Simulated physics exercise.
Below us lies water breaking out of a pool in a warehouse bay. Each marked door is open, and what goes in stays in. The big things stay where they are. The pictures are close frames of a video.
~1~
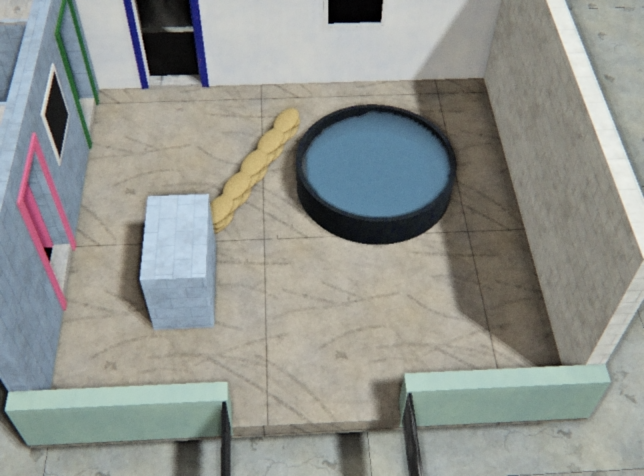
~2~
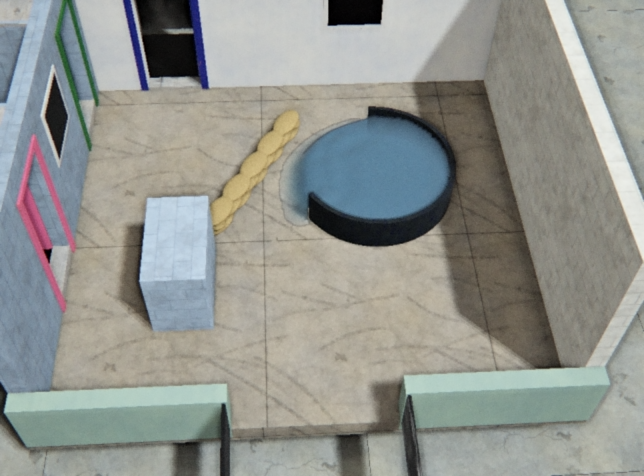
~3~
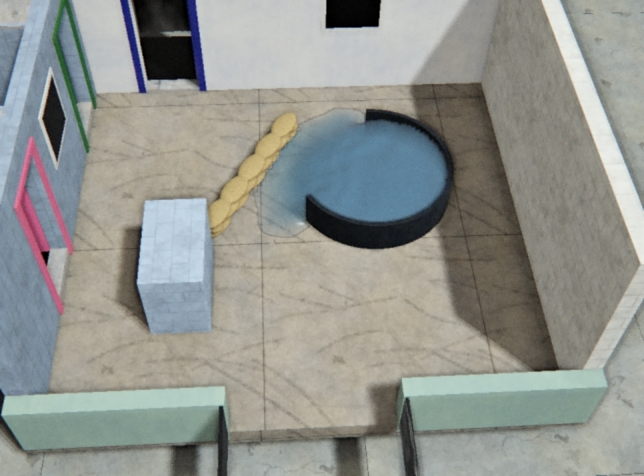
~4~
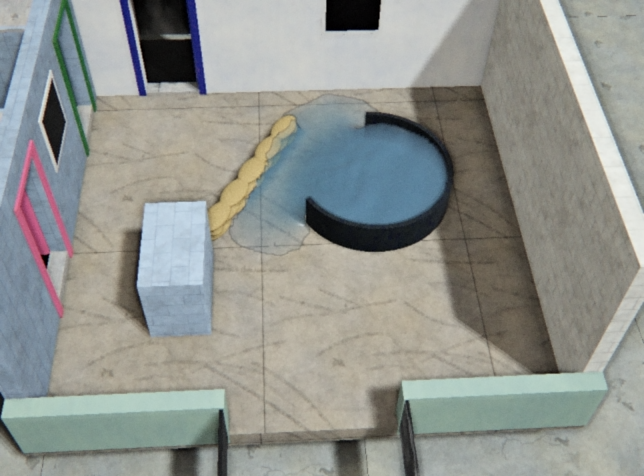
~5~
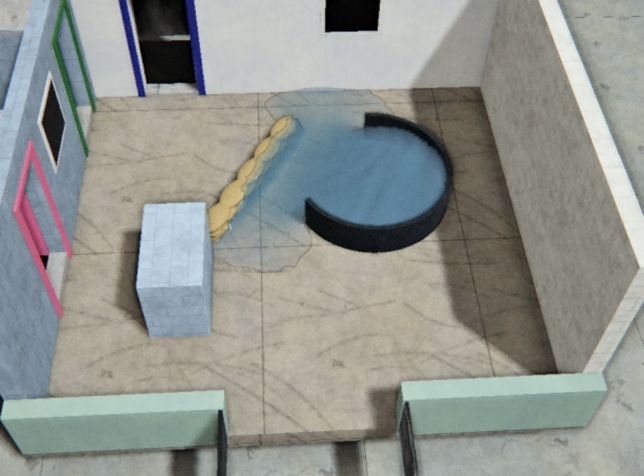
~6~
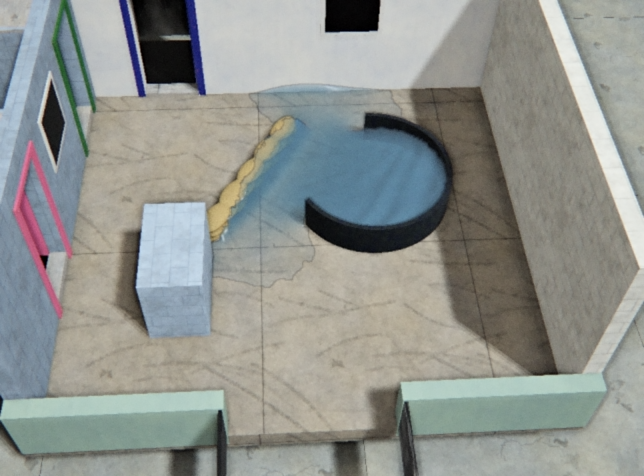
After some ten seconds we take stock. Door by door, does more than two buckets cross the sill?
The green door admits no more than that; the blue door admits no more than that; the pink door admits no more than that.
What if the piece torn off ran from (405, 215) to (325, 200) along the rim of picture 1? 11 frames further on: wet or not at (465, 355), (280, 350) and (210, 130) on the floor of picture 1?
One after the other: Awash, under water, no water.
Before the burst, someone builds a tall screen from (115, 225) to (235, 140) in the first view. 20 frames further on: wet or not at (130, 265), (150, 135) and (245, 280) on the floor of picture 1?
One after the other: Dry, flooded, awash.
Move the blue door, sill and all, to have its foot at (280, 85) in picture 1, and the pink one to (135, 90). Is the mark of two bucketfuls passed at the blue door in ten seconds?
One by one: Blue lets more in.
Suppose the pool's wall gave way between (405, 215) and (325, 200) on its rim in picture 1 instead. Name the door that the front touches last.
I say the blue door.
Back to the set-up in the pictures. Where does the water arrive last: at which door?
Last comes the pink-painted one.
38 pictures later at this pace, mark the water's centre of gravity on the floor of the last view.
Close to (294, 203).
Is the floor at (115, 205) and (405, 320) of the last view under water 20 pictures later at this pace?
As listed: Flooded, not flooded.
A moment on, water covers 15 % of the floor; the green door not reached, the blue door wet at the sill, nothing in, the pink door not reached.
Next, water covers 35 % of the floor; the green door not reached, the blue door wet at the sill, nothing in, the pink door not reached.
Then, water covers 55 % of the floor; the green door wet at the sill, nothing in, the blue door wet at the sill, nothing in, the pink door wet at the sill, nothing in.
Later, water covers 80 % of the floor; the green door wet at the sill, nothing in, the blue door wet at the sill, nothing in, the pink door wet at the sill, nothing in.
In the end, water covers 90 % of the floor; the green door wet at the sill, nothing in, the blue door wet at the sill, nothing in, the pink door wet at the sill, nothing in.
